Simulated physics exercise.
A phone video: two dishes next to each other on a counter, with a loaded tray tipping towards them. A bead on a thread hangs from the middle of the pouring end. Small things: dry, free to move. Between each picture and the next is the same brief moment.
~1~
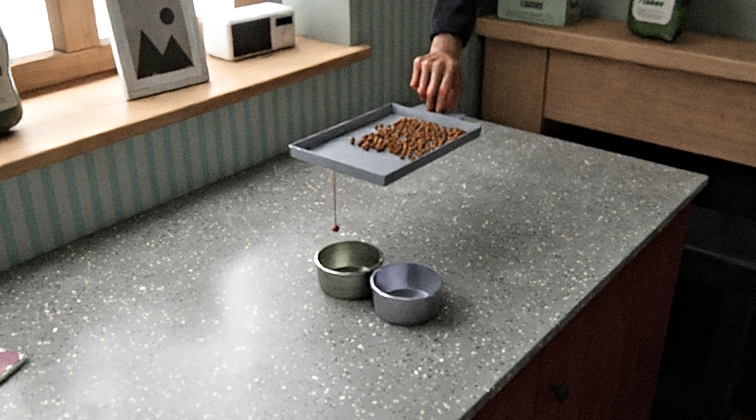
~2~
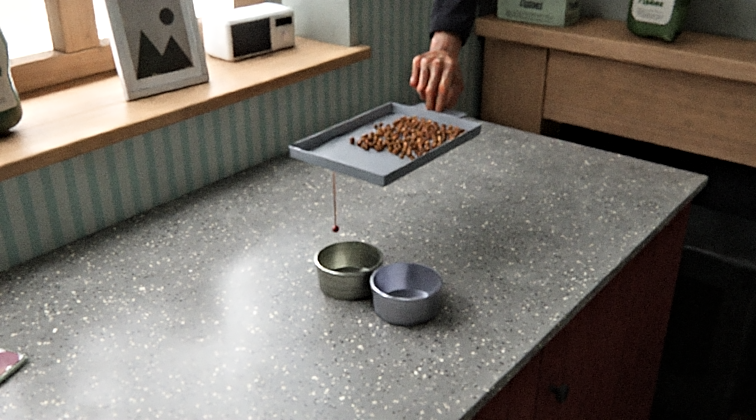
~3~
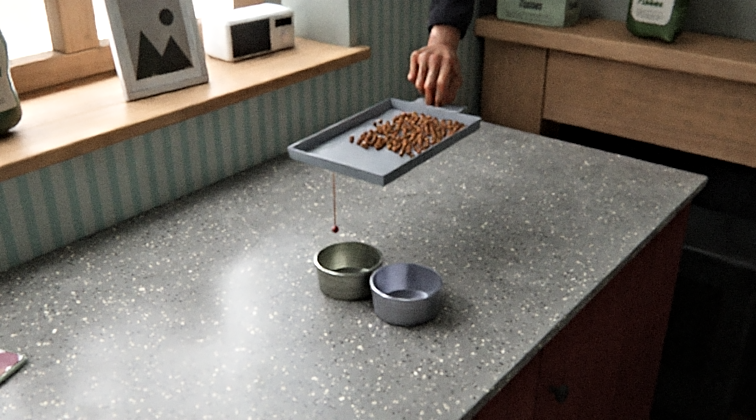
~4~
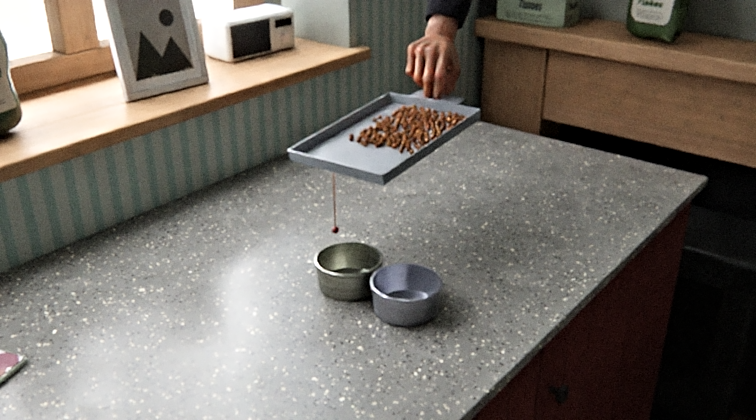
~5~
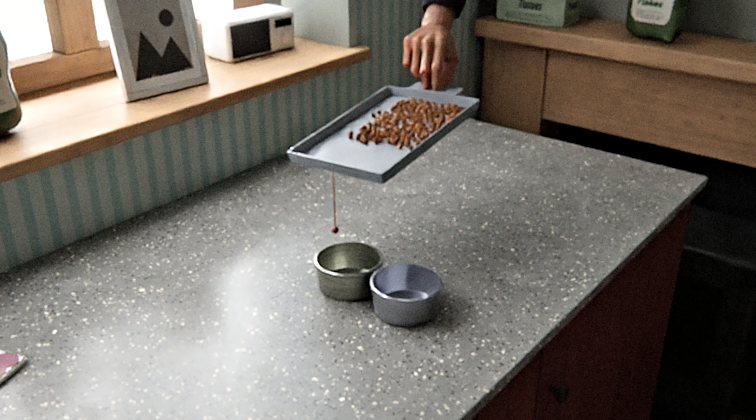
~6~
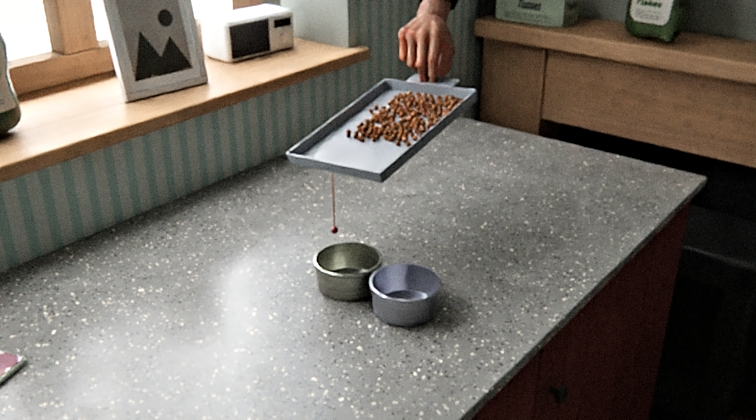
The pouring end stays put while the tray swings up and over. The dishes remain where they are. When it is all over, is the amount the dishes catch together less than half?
Yes, they hold less than half.
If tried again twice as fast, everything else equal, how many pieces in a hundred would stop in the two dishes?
I'd put it near 0 per cent.
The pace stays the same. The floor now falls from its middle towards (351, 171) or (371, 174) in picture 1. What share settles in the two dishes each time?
Around 80 percent for the first aim and around 80 percent for the second.
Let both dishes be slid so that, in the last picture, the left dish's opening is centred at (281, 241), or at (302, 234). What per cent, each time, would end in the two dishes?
You'd get near 70 per cent and afterwards near 90 per cent.
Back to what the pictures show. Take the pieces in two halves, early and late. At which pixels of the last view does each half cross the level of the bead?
Earlier portion about (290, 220); later portion about (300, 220).
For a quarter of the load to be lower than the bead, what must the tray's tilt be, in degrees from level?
Tilt: Around 100 degrees.
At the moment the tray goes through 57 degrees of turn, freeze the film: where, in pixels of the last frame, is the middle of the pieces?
Look around (312, 157) in the last picture.
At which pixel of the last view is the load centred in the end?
Roughly at pixel (281, 259).
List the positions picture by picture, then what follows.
Corners of the pouring end (291, 145) and (384, 175), level; middle of the load (414, 136), cereal balls; left dish (328, 281); right dish (386, 306); bead on its thread (336, 228), in the first picture.
Corners of the pouring end (291, 146) and (384, 175), level; middle of the load (414, 135), in the second picture.
Corners of the pouring end (290, 148) and (383, 175), tipped barely, lowest at the left corner; middle of the load (413, 132), in the third picture.
Corners of the pouring end (290, 150) and (382, 174), tipped a little, lowest at the left corner; middle of the load (413, 126), in the fourth picture.
Corners of the pouring end (289, 151) and (381, 173), tipped a little, lowest at the left corner; middle of the load (412, 120), in the fifth picture.
Corners of the pouring end (288, 153) and (380, 172), tipped a little, lowest at the left corner; middle of the load (409, 115); left dish (327, 282); right dish (385, 307), in the sixth picture.
Just after the last frame, tray tipped steeply; the larger part on the tray; about a tenth outside both; about a tenth in the air.
A moment on, tray tipped right over; the larger part on the tray; roughly a quarter outside both; about a tenth in the air.
Further on, tray tipped past a quarter turn; just a few in the left dish; almost all outside both.
When it is over, tray tipped past a quarter turn; not one in the right dish; just a few in the left dish; almost all outside both.
